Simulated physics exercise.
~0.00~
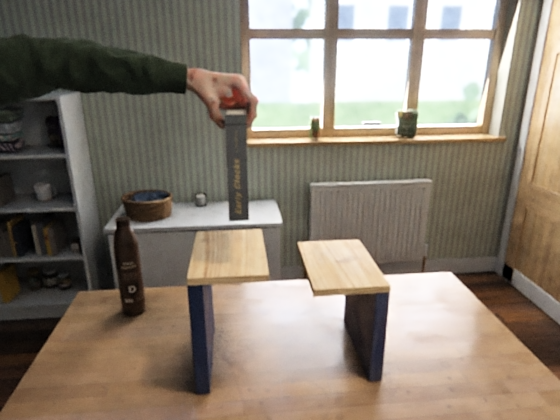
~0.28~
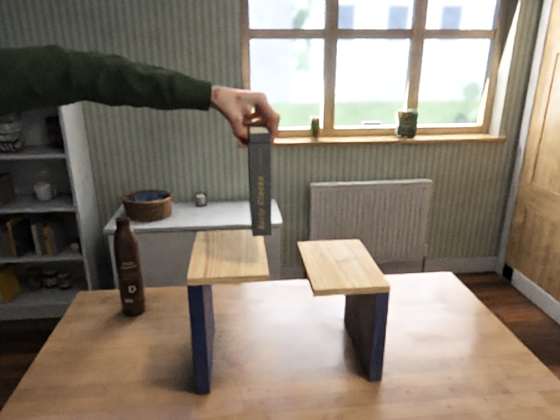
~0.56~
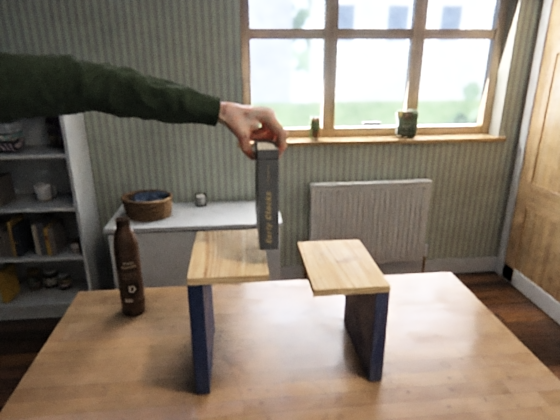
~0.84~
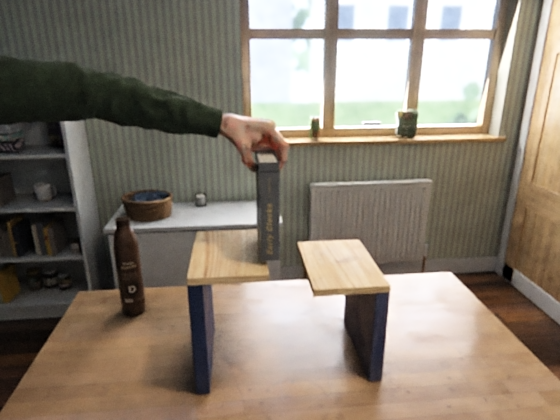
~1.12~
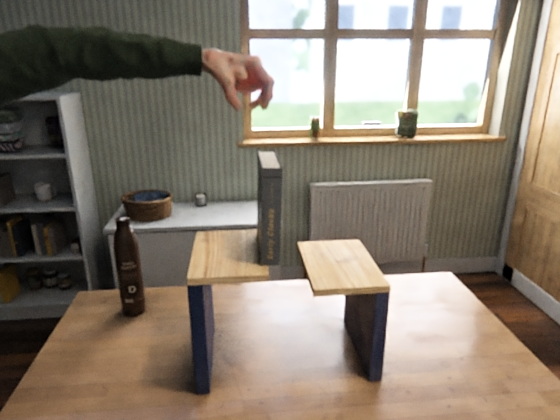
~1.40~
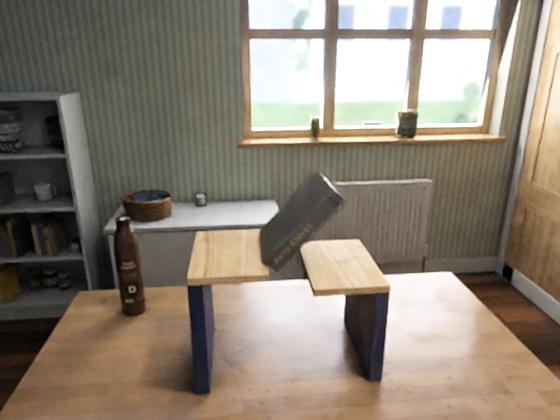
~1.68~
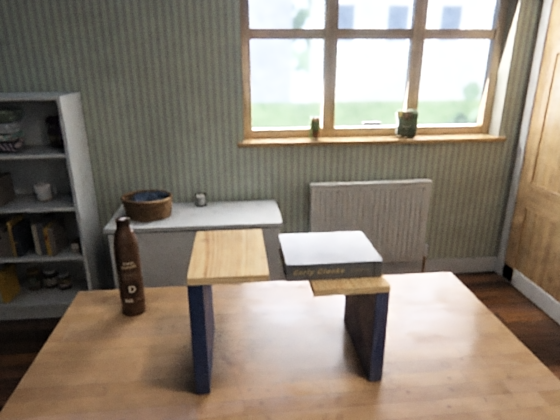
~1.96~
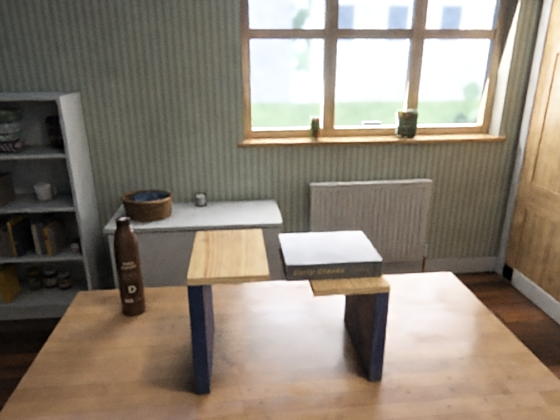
On a wooden table, a hand lowering a grey book upright between two small stands, releasing it, the book toppling right and resting flat.
